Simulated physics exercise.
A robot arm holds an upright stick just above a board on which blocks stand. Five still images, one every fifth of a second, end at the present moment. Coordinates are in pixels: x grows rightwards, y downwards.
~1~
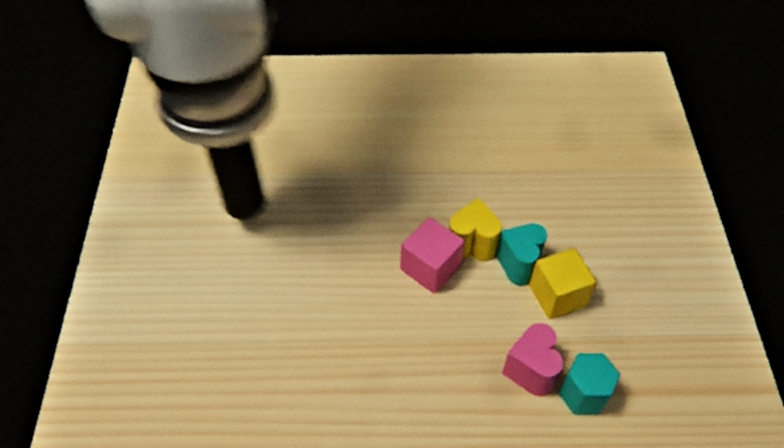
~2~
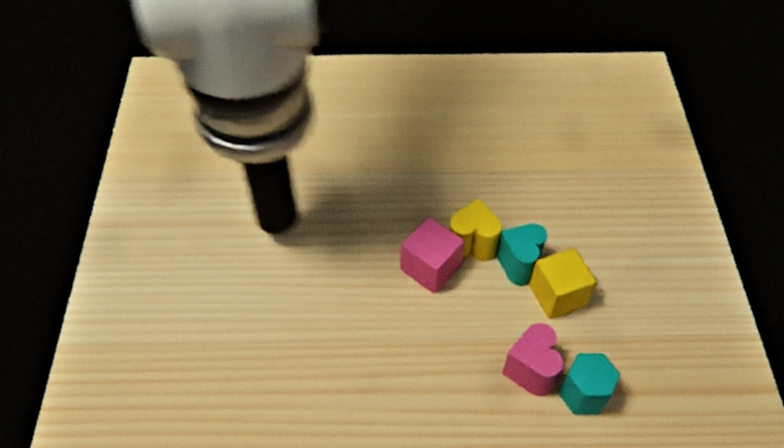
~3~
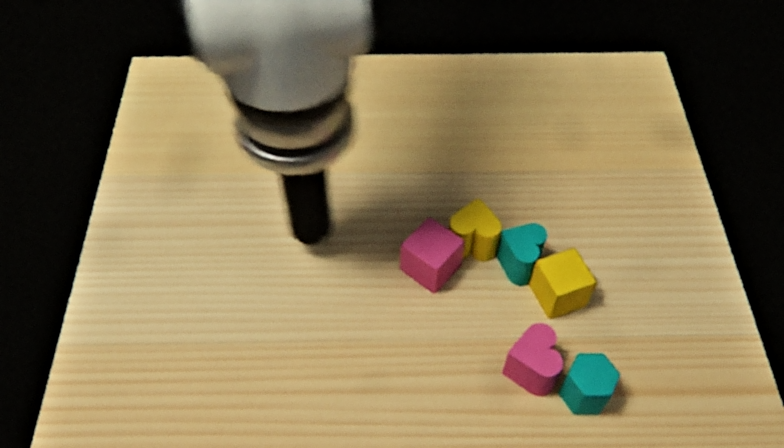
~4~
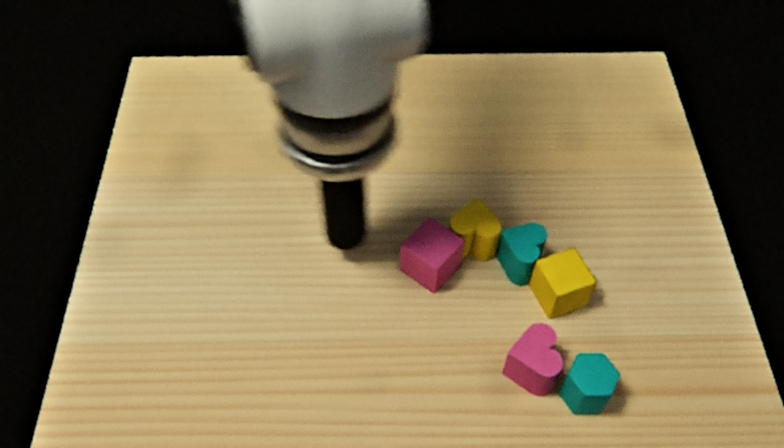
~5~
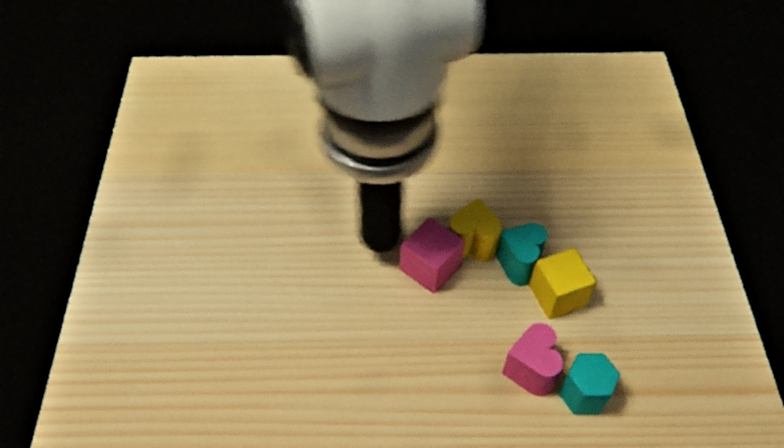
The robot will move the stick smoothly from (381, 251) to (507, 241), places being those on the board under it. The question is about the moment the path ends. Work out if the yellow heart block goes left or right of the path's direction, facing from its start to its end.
It is pushed towards the left-hand side.
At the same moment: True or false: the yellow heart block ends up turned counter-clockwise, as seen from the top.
This is true.
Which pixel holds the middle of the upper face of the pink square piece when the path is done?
It will likely be found at (475, 259).
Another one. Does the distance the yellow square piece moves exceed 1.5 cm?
No - that is not the case.
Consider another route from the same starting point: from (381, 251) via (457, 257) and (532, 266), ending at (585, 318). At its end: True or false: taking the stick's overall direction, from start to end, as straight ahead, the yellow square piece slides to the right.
That statement is accurate.
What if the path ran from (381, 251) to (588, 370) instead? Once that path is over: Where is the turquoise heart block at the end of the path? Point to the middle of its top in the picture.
In the picture, that point is around (553, 233).
The first path, step by step. One third of the way, stick at (425, 233); pink square piece at (457, 254).
Two thirds of the way, stick at (469, 229); pink square piece at (475, 259), turned 35° clockwise; yellow heart block at (514, 208), turned 25° anticlockwise; turquoise heart block at (544, 238), turned 55° clockwise.
At the end, stick at (511, 226); pink square piece at (475, 259), turned 40° clockwise; yellow heart block at (548, 196), turned 50° anticlockwise; turquoise heart block at (555, 233), turned 85° clockwise; yellow square piece not moved.
